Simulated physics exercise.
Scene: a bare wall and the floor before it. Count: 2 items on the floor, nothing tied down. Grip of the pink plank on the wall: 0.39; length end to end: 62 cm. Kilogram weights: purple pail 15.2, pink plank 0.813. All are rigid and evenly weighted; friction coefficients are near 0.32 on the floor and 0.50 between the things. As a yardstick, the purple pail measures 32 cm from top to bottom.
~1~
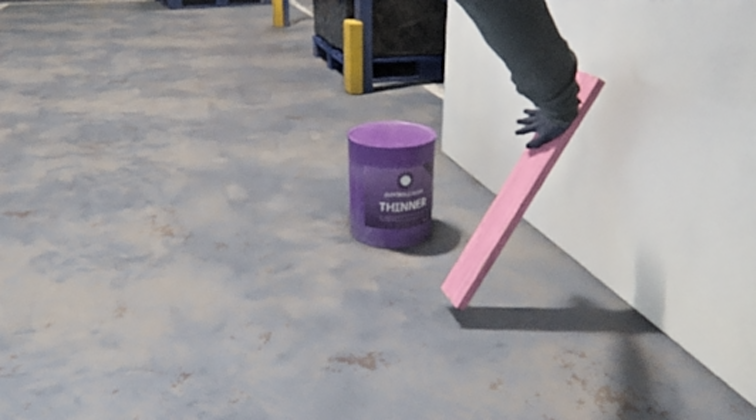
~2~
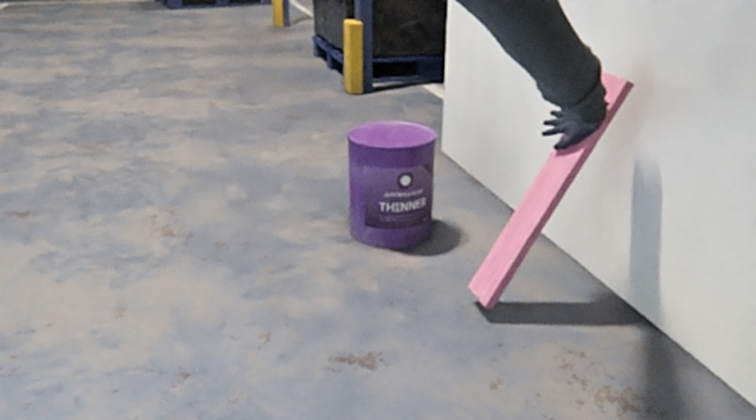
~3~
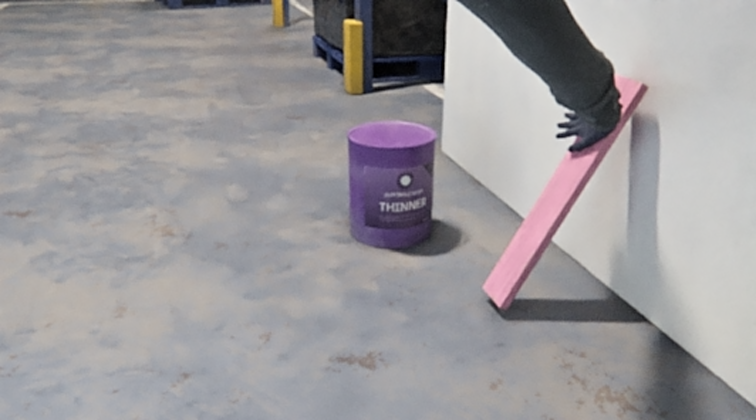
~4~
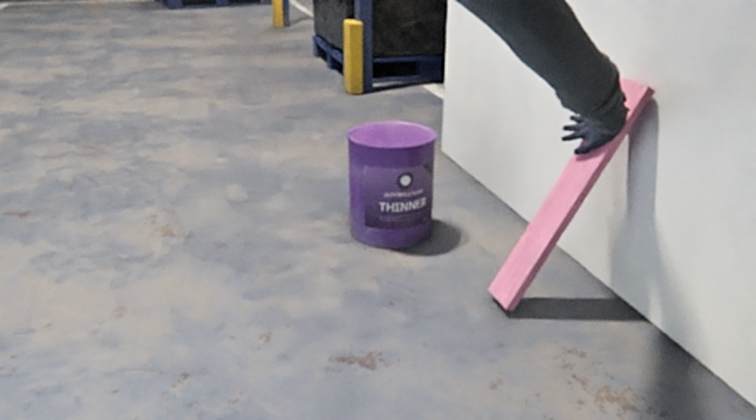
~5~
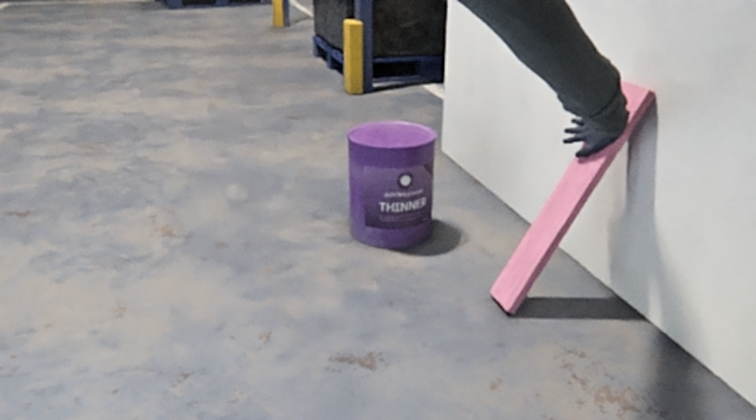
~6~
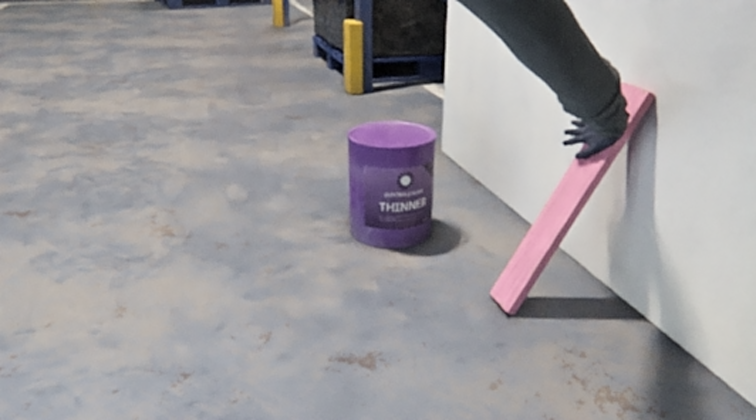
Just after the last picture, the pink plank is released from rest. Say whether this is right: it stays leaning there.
It will stay where it is.
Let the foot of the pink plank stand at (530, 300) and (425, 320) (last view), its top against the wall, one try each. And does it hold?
First, it remains leaning; second, it slides down.
Then, 0.20 s after the last picture, nothing has stirred.
Then, 0.60 s after the last picture, pink plank resting near (568, 201).
At rest, both in place, give or take 10 cm. Seen from the same camera at the end, pink plank near (568, 201). The plank holds.
